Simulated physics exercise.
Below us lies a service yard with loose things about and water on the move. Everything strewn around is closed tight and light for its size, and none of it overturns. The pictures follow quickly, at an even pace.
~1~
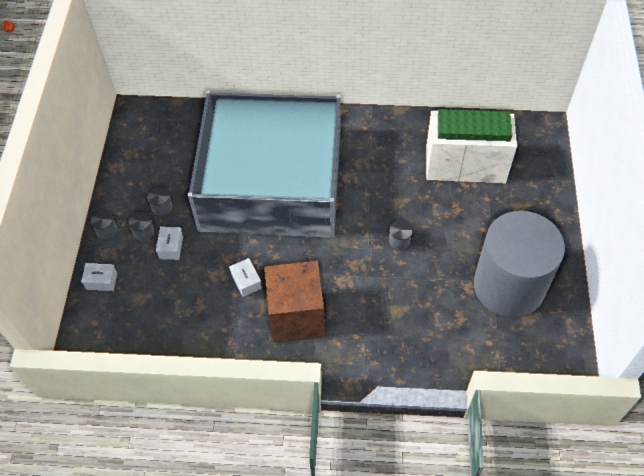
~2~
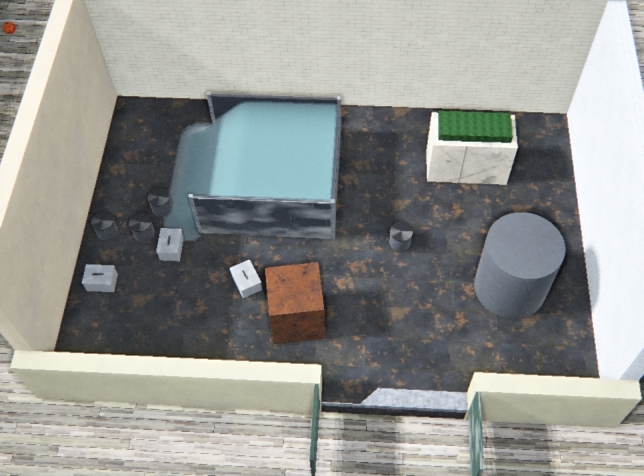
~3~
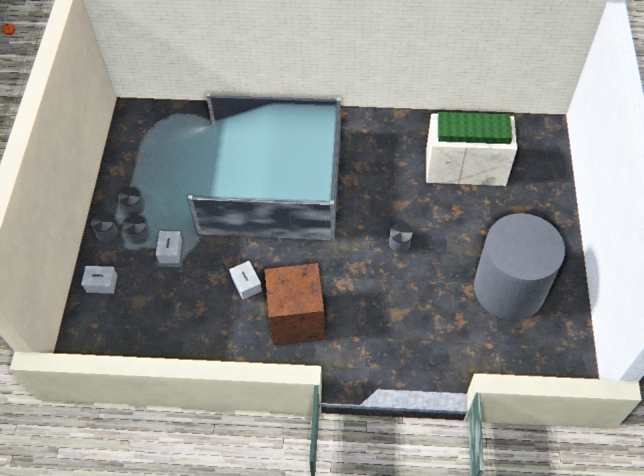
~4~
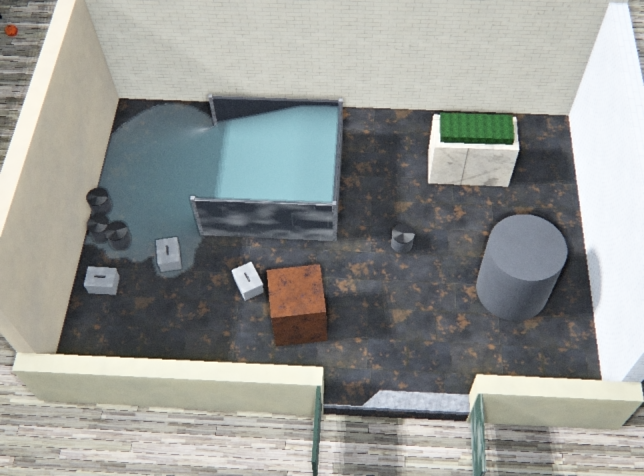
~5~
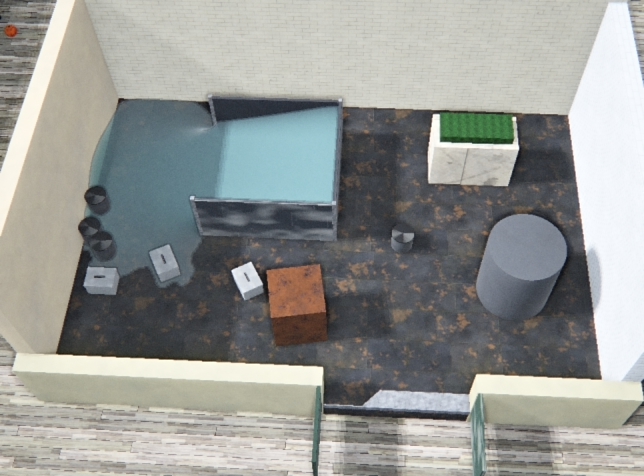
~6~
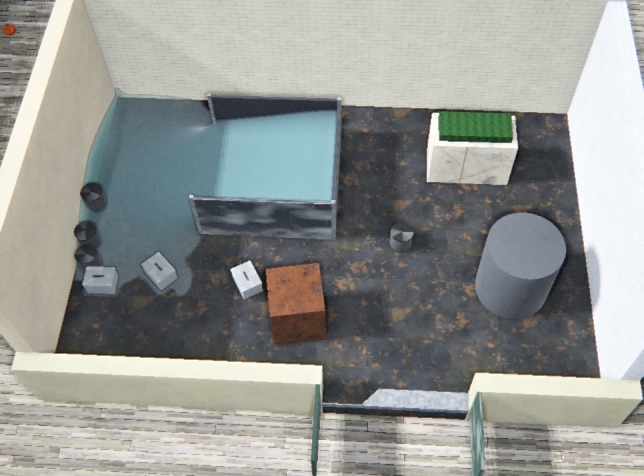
In a walled yard with a dark, mottled floor, a tank of water opens on its left side and a pale sheet spreads out across the ground. The water pushes three dark pails toward the left wall, then swings a light grey block around slightly while the right side stays dry.
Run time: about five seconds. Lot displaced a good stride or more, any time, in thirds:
It climbs to two thirds.
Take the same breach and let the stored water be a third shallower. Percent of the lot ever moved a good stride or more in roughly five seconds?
80 in a hundred, or close to it.
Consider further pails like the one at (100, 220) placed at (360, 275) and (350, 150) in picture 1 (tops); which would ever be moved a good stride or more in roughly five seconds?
Falls short, then falls short.
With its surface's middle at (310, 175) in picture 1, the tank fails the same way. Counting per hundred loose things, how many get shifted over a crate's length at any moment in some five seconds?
Close to 90 %.
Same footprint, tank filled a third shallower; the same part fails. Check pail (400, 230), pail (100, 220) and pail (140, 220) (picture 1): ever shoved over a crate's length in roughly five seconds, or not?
Order as given: Not past it; displaced that much; displaced that much.
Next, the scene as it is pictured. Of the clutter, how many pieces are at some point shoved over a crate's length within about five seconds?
Exactly 6.
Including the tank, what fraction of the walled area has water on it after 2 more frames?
About 25 percent.
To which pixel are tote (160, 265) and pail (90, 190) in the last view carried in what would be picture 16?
Look for them close to (168, 290) and (82, 324).
A moment on, 4 of 8 are well off their spots; 3 afloat.
Next, 5 of 8 are well off their spots; 4 afloat.
Later, 5 of 8 are well off their spots; 5 afloat.
In the end, 6 of 8 are well off their spots, and 6 have been at some point; 7 afloat.
